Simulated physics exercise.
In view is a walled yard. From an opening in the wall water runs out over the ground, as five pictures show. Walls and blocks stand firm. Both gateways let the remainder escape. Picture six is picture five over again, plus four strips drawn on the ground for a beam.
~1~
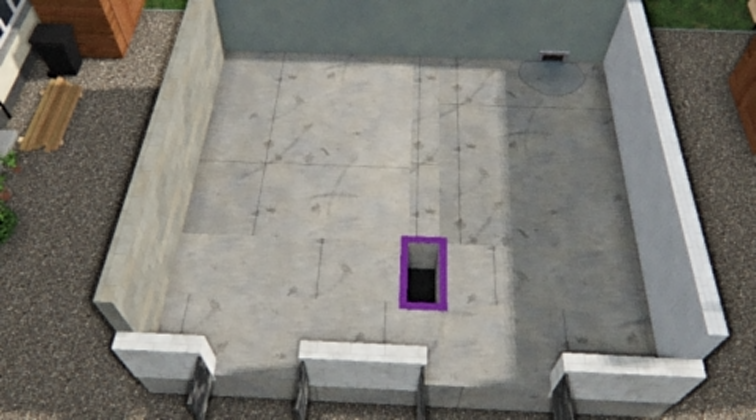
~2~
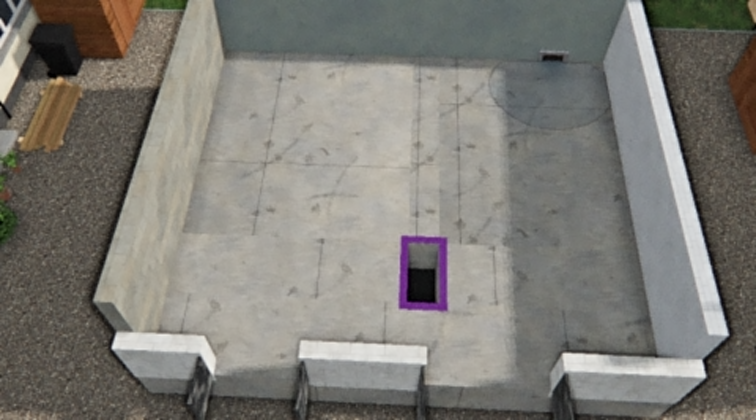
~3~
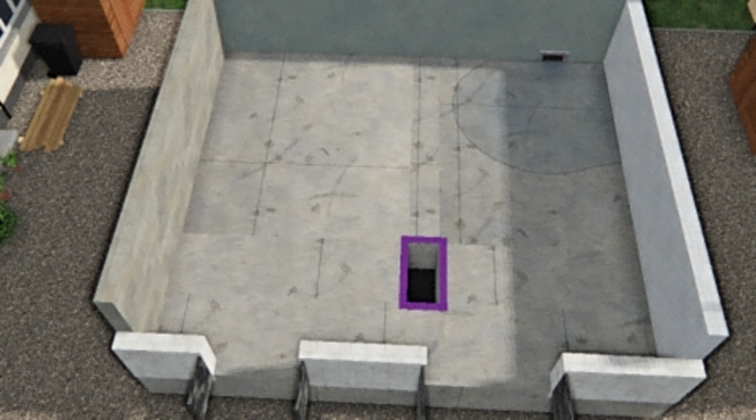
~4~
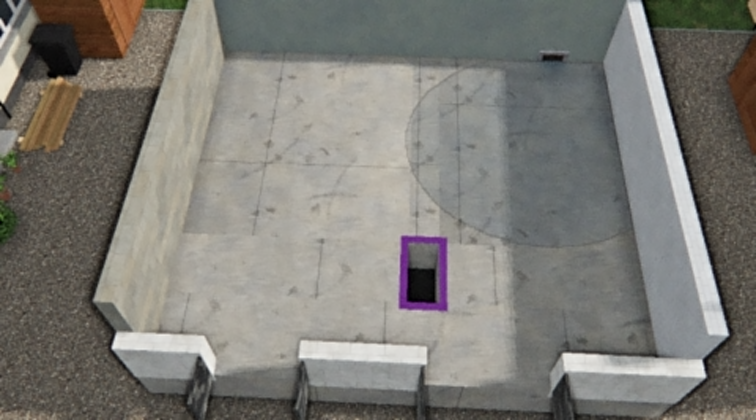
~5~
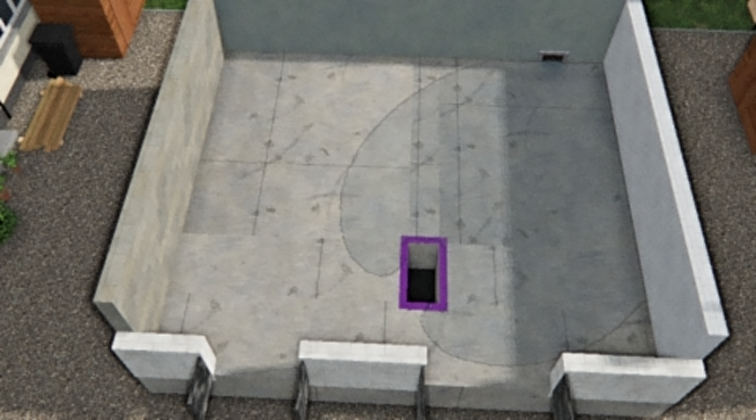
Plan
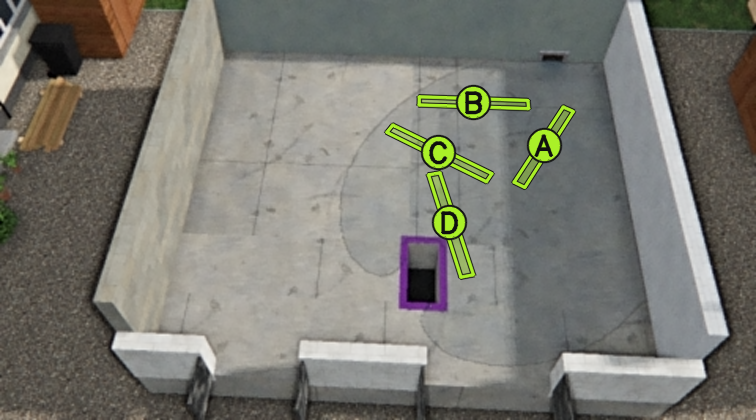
Dark wet patch spreading from an outfall at the back right across a walled concrete yard, reaching a purple-edged gully.
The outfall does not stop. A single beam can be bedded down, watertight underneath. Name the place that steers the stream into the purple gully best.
Position A does it best.
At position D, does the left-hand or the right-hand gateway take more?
More leaves on the right.
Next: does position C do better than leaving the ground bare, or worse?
It is worse.
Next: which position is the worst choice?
That is position D.
On the marked copy, A from (519, 184) to (568, 109); B from (419, 100) to (528, 104); C from (389, 128) to (489, 177); D from (434, 173) to (467, 275).
Choosing A, about 27 % of the stream goes into the purple gully, about 71 % out by the gates.
Choosing B, about 19 % of the stream goes into the purple gully, about 80 % out by the gates.
Choosing C, about 17 % of the stream goes into the purple gully, about 81 % out by the gates.
Choosing D, about 2 % of the stream goes into the purple gully, about 95 % out by the gates.
